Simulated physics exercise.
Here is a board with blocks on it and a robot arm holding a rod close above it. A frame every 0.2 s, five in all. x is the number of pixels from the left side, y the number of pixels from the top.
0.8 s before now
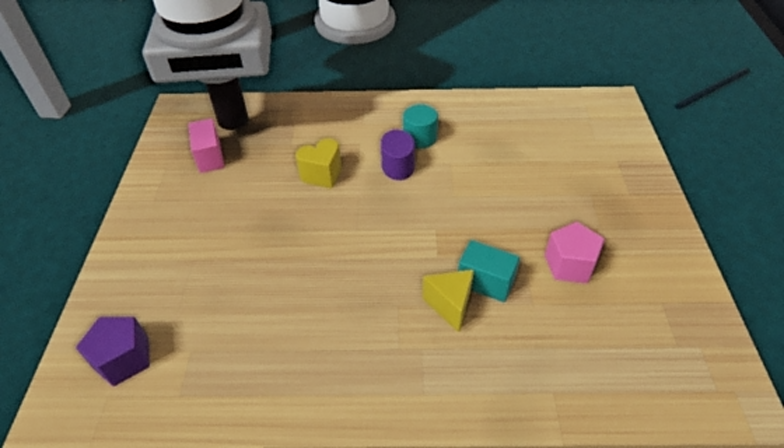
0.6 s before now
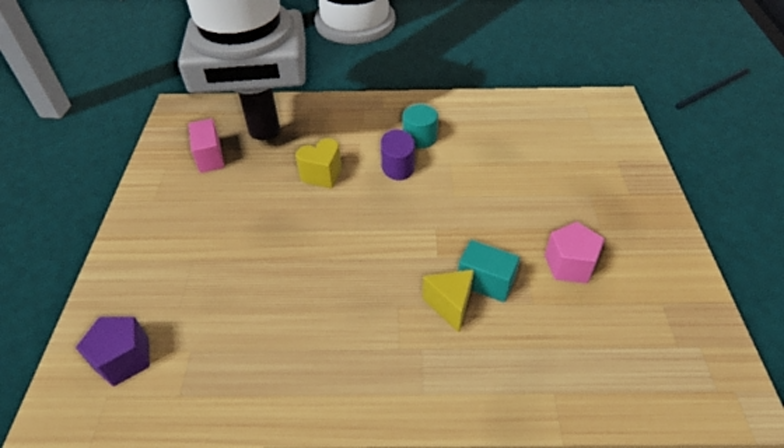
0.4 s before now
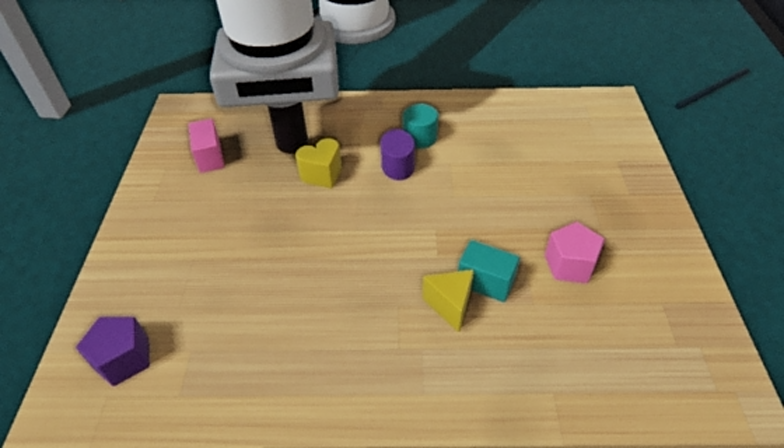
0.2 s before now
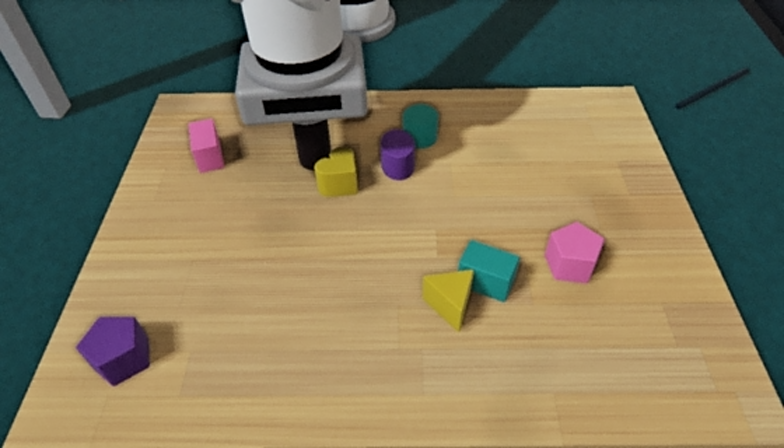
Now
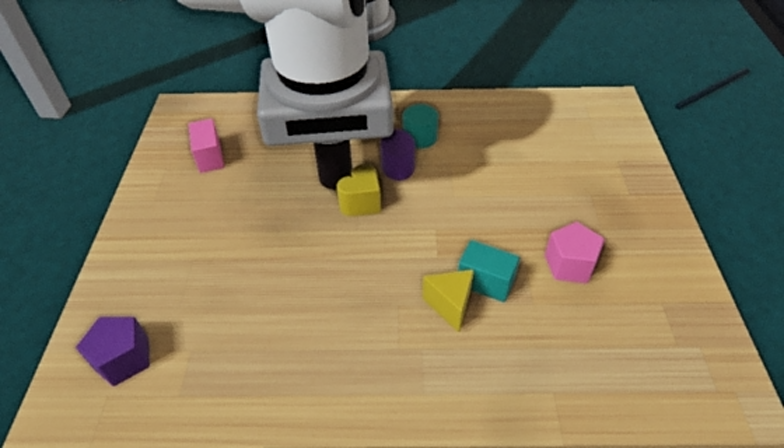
On a light wooden board scattered with colourful blocks, a robot arm holds a dark rod near the pink block at the upper left. The rod moves right and slightly down through open space to the yellow heart, then pushes it a short way down and right, while the other blocks stay still.
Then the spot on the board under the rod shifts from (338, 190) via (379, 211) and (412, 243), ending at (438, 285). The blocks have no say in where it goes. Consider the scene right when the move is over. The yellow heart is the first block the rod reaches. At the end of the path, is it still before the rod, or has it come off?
Expect to find it next to or behind the rod.
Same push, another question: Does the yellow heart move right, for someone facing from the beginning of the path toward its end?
In short: No.
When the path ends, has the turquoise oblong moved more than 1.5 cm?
Going by the path, yes.
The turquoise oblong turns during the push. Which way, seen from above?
Top view: Clockwise.
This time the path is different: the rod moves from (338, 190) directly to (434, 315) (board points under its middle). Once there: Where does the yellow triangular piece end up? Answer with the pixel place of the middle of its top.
Located at (475, 297).
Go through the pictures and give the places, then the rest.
The first frame shows tip of the rod (233, 121), middles of tops, yellow heart (319, 151), purple oval (398, 142), yellow triangular piece (453, 285), turquoise oblong (490, 259).
The second frame shows rod (265, 131), nothing pushed.
The third frame shows rod (292, 143), nothing pushed.
The fourth frame shows rod (316, 160), yellow heart (337, 161).
The fifth frame shows rod (336, 178), yellow heart (360, 179), purple oval (398, 142), yellow triangular piece (453, 285), turquoise oblong (490, 259).
What follows on the original path. One third of the way, rod (380, 200); yellow heart (406, 203).
Two thirds of the way, rod (413, 233); yellow heart (445, 234).
At the end, rod (438, 273); yellow heart (475, 254), turned 50° anticlockwise; purple oval unmoved; yellow triangular piece (458, 292); turquoise oblong (522, 274), turned 25° clockwise.
